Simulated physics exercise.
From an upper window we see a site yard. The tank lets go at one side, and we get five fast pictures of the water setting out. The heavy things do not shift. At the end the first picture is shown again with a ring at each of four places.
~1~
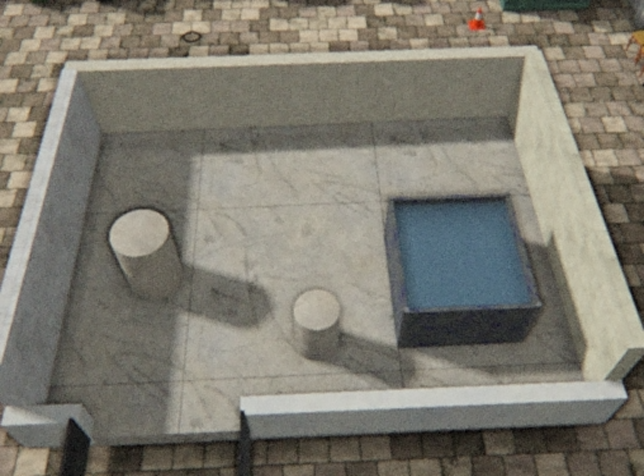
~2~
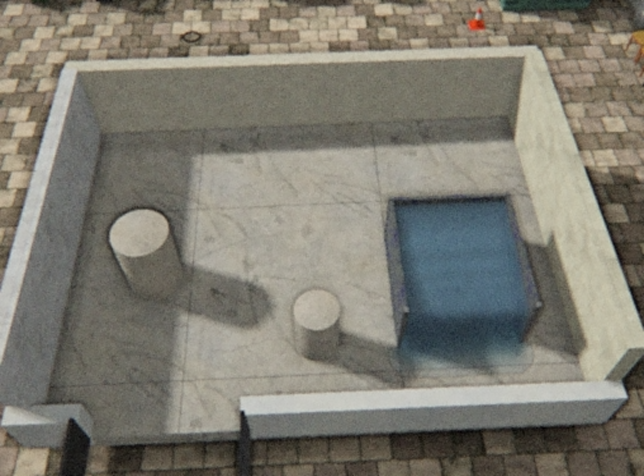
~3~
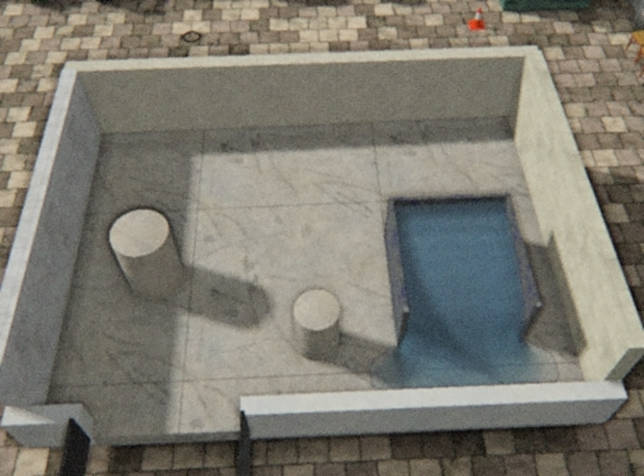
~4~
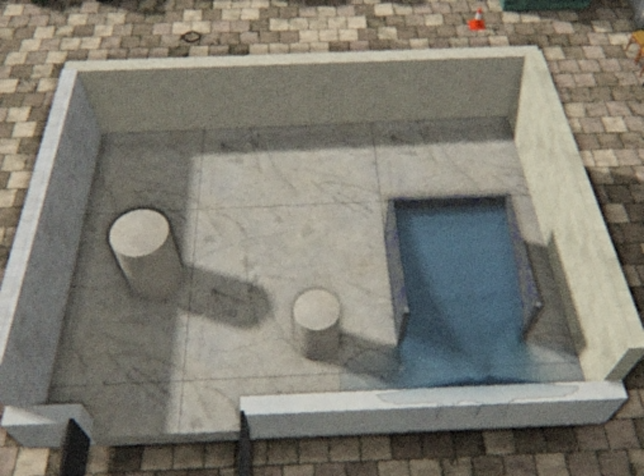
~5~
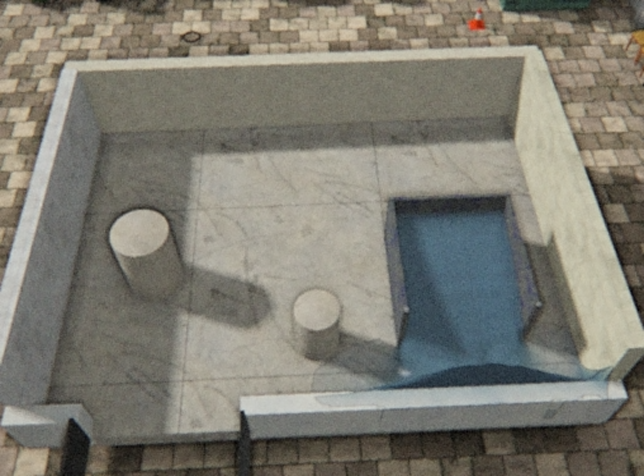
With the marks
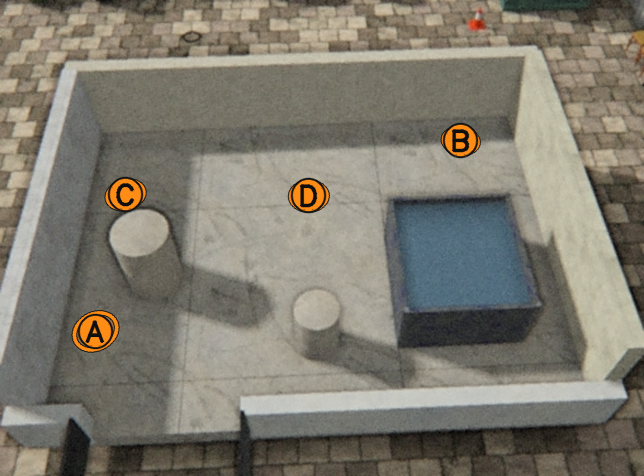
Site yard seen from above, with blue water pouring from an opened tank, spreading toward the front wall and along it.
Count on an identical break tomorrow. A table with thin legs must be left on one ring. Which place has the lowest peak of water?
Spot D.
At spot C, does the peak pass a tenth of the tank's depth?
Yes, it does.
On the marked copy, A at (95, 331); B at (460, 140); C at (125, 194); D at (308, 195).
With A, the water peaks at about 25 % of the depth that stood in the tank.
With B, the water peaks at about 21 % of the depth that stood in the tank.
With C, the water peaks at about 19 % of the depth that stood in the tank.
With D, the water peaks at about 10 % of the depth that stood in the tank.
